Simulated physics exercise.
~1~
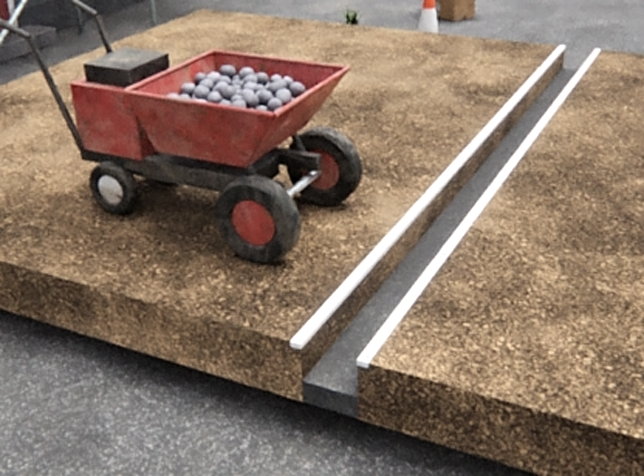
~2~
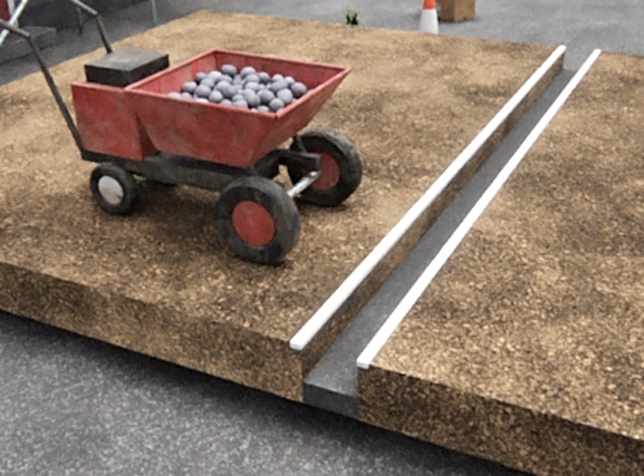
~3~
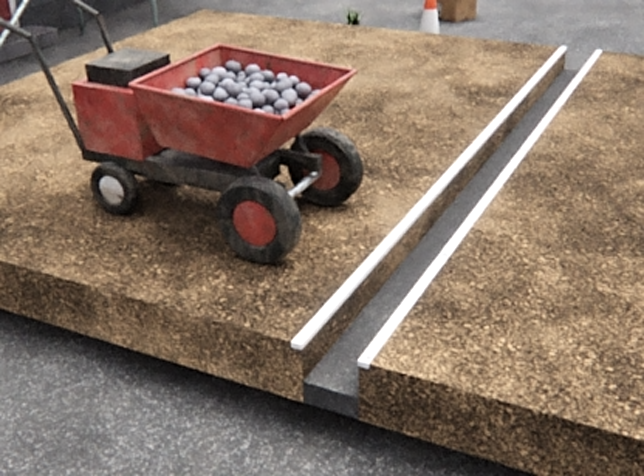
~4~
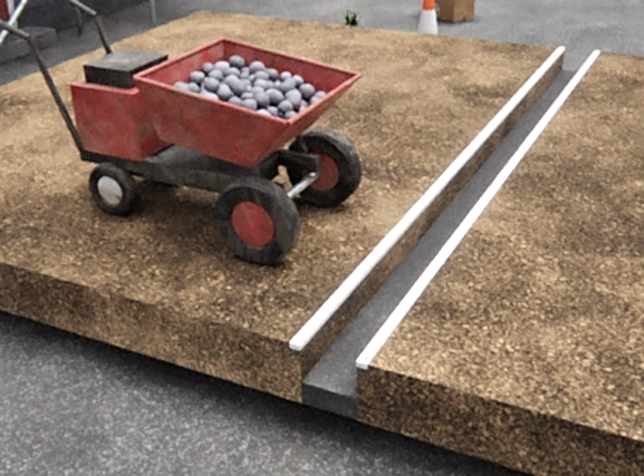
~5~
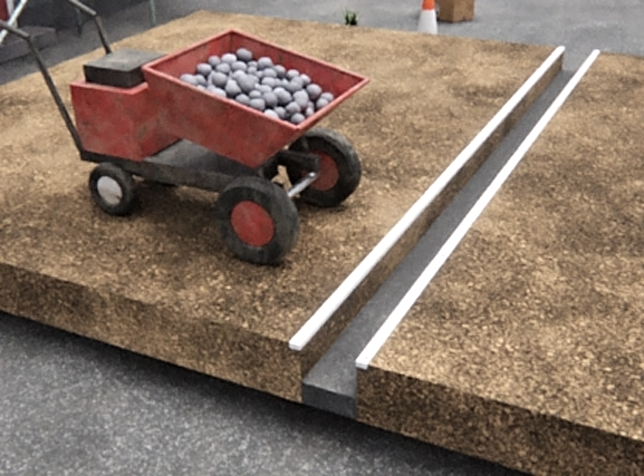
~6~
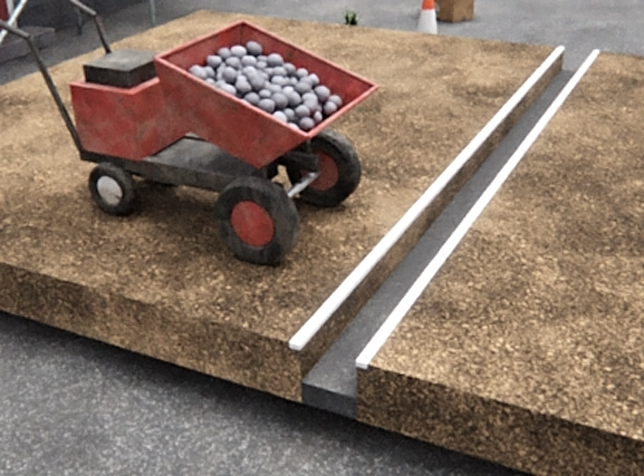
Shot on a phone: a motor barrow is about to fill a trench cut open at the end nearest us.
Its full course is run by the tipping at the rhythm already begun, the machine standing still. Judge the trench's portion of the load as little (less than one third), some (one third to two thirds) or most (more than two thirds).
Some.
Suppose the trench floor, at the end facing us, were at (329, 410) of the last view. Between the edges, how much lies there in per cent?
I'd say around 60 in a hundred.
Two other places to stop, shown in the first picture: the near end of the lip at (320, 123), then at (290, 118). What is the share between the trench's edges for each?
Roughly 0 per cent at the first spot and 40 per cent at the second.
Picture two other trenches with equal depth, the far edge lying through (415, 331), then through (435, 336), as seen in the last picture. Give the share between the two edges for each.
Close to 90 per cent in the first, close to 100 per cent in the second.
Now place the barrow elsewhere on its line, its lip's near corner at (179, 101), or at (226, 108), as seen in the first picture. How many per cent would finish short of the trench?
Roughly 60 per cent at the first spot and 30 per cent at the second.
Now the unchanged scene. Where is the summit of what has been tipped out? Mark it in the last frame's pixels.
Summit once settled: About (446, 260).
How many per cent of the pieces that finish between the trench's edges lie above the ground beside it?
5 per cent, near enough.
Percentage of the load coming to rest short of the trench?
Result: Close to 0 %.
Soon after the last picture, skip tipped steeply; all in the skip.
A little later, skip tipped right over; about two thirds in the skip; about a quarter in or heaped over the trench; a small part beyond it; a stray few falling.
Later still, skip tipped right over; a stray few in the skip; about half in or heaped over the trench; about a third beyond it.
At rest, skip tipped right over; about half in or heaped over the trench; about half beyond it.
